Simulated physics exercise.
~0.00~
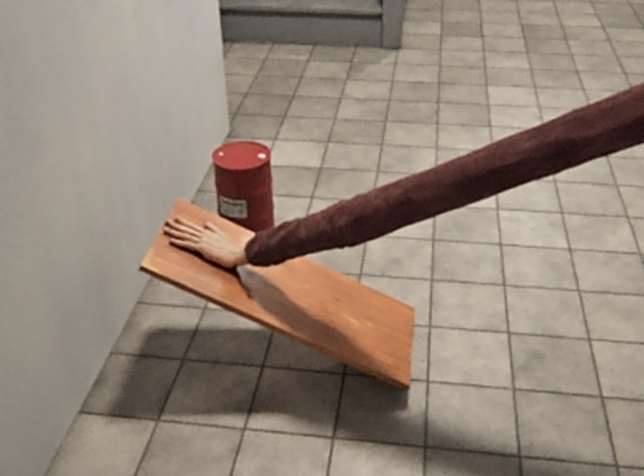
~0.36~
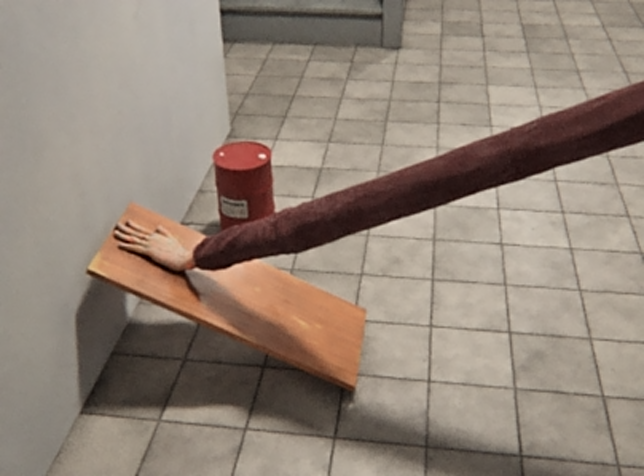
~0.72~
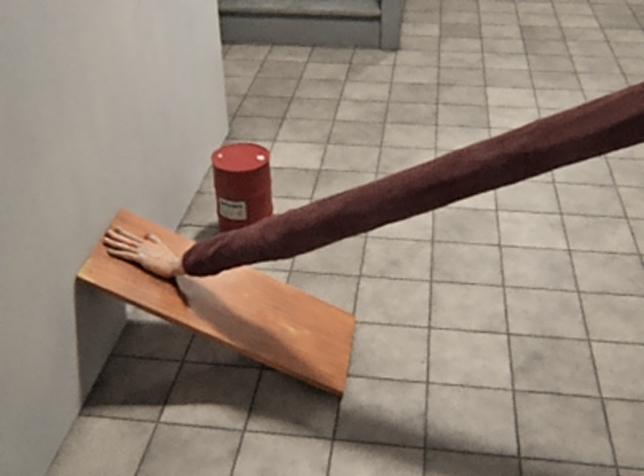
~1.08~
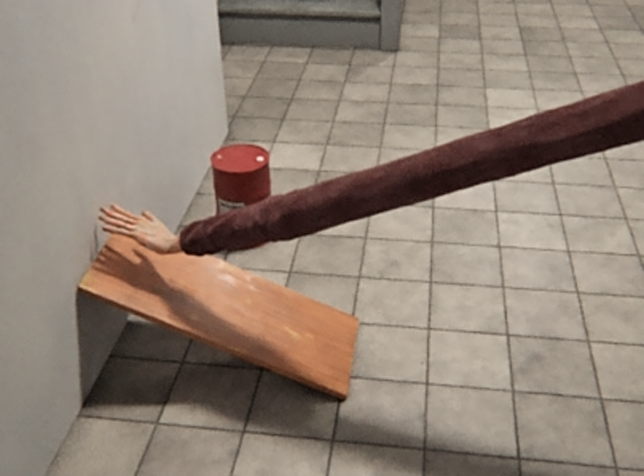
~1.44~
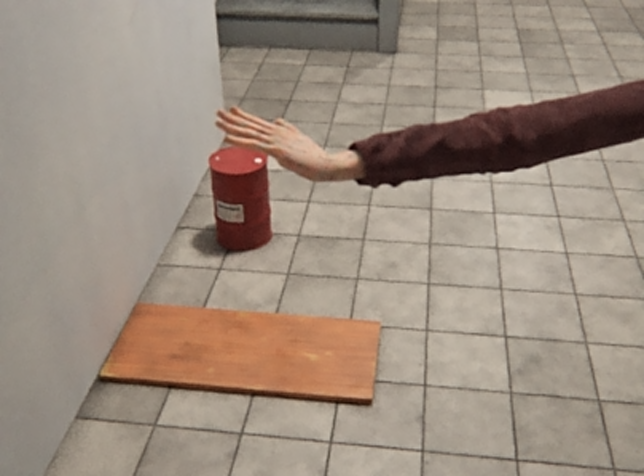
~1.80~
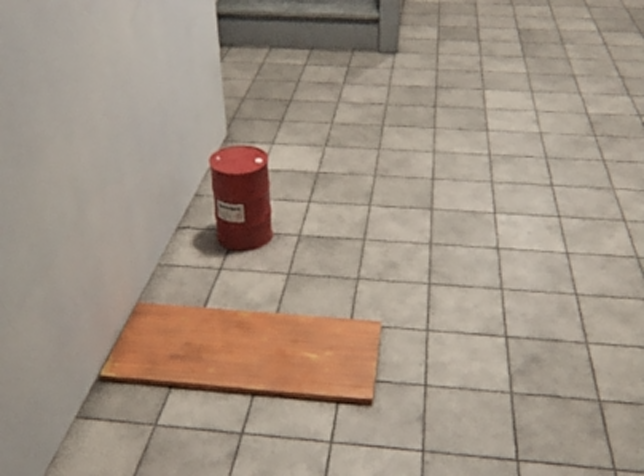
An orange board, tilted with one end raised, is held by a hand at the end of a long dark red sleeve, above a grey tiled floor. The hand moves it left until its upper end rests against the pale wall, while a small red canister stands behind. The fingers then lift off and the arm begins to draw back to the right. Left unsupported, the board slips down the wall and drops flat onto the tiles. The arm leaves the view, and the board lies on the floor beside the wall, with the canister still standing in its place.
